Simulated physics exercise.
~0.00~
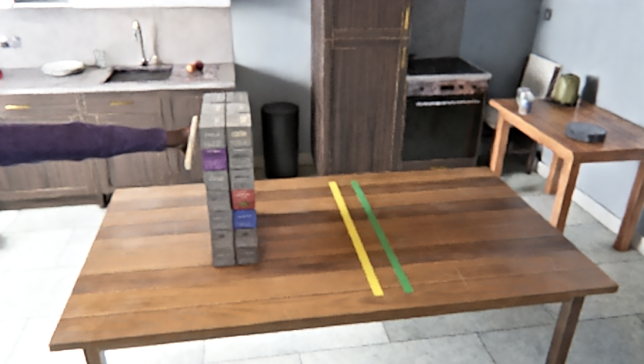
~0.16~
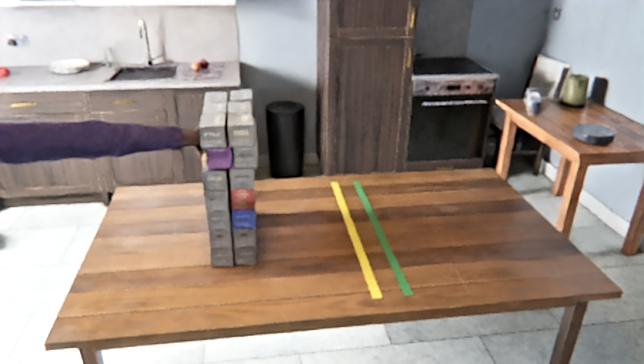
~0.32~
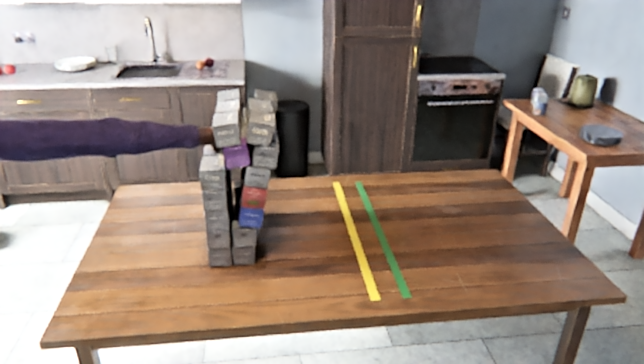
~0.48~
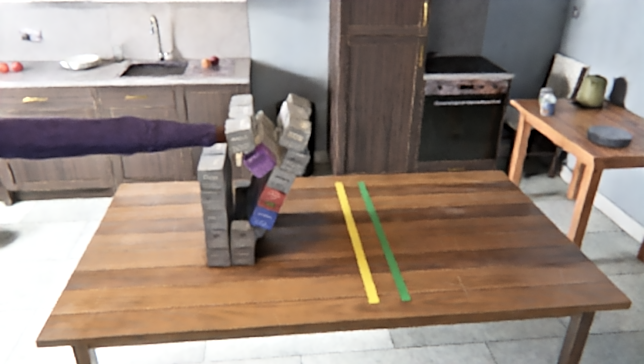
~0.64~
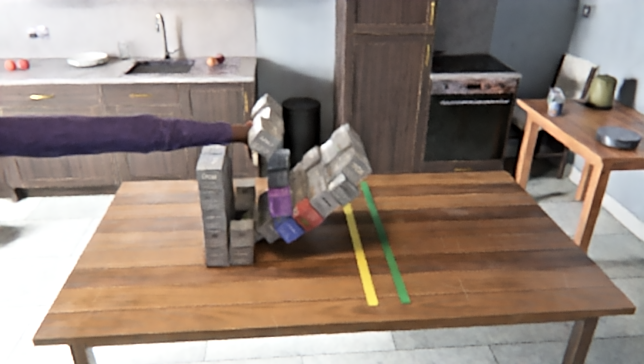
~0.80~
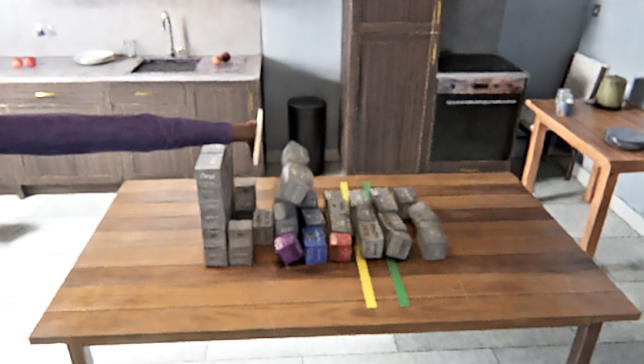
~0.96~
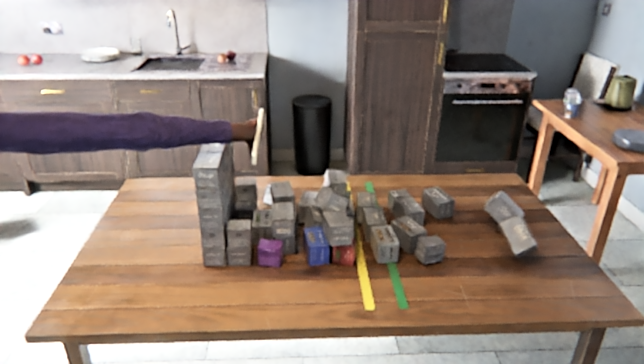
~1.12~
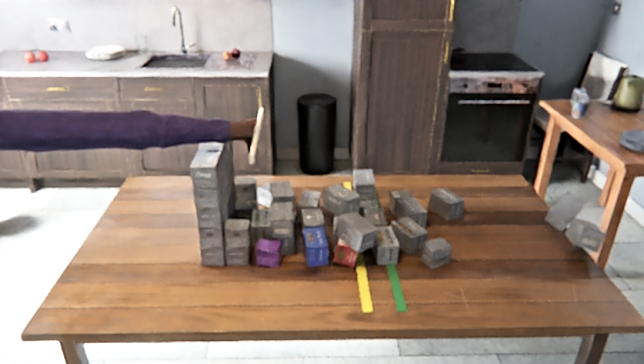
A tall stack of grey blocks toppled across a wooden table when a dark-sleeved arm pushed its upper part rightward with a flat stick, scattering pieces past the yellow and green lines, while the left column stayed standing and the red block stopped short of the green.
